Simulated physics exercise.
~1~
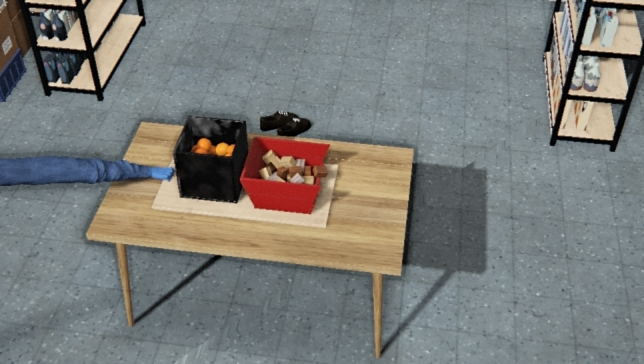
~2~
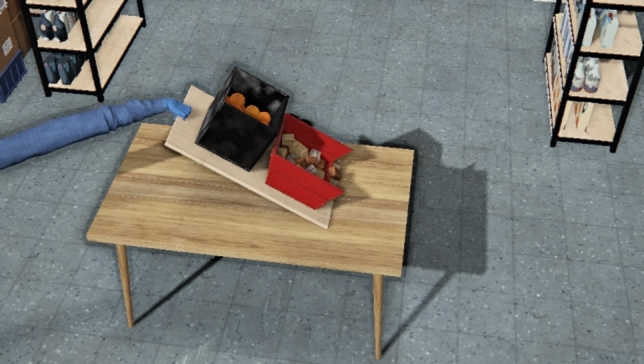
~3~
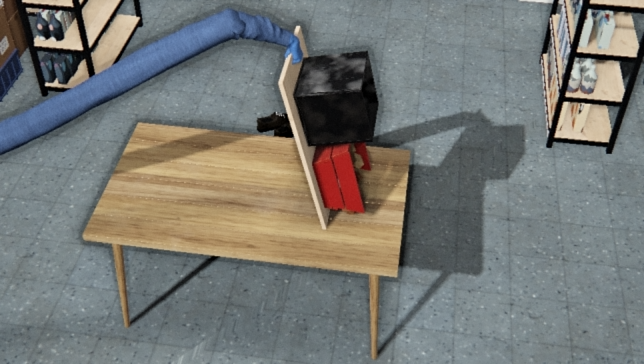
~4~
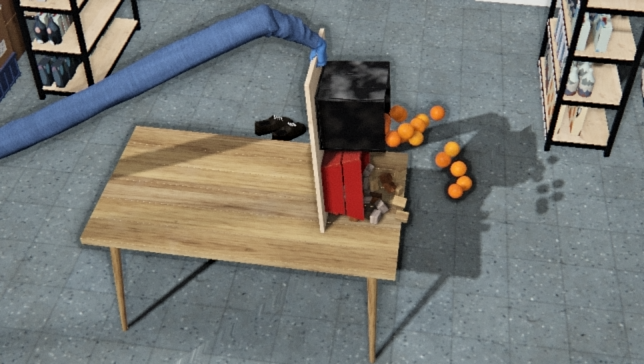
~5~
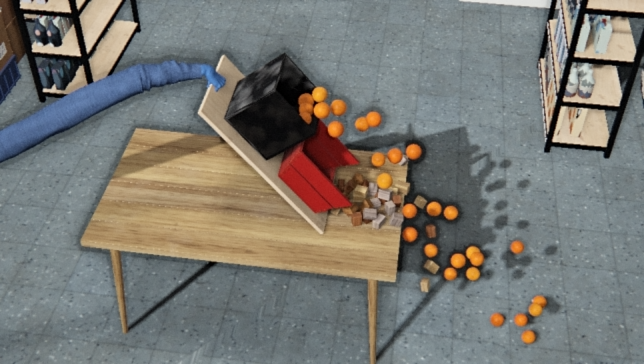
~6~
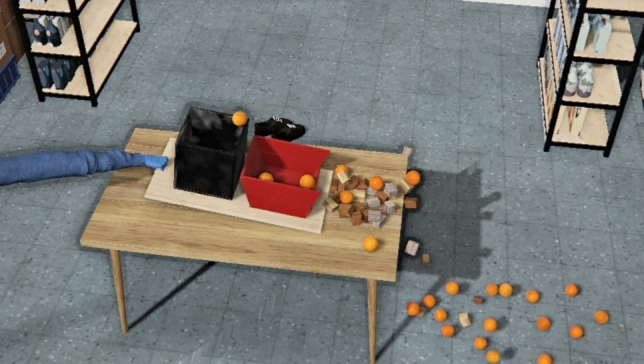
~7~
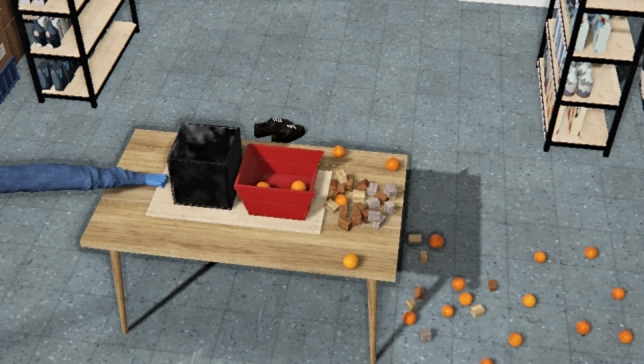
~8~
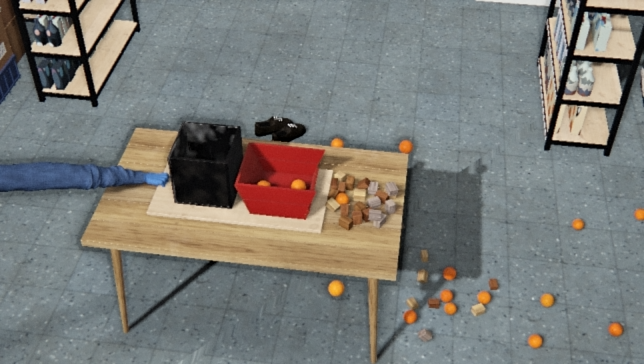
A blue-sleeved arm reaches in from the left and grips a pale board on a wooden table, seen from above in a grey-tiled room with shoe racks behind. On the board stand a black tray of oranges and, to its right, a red tray of wooden blocks. The arm lifts the board's left end until it stands nearly upright, and oranges and blocks spill out to the right. It then lowers the board flat again. The black tray looks nearly empty, a couple of oranges rest in the red one, blocks lie heaped beside it, and oranges roll across the floor.
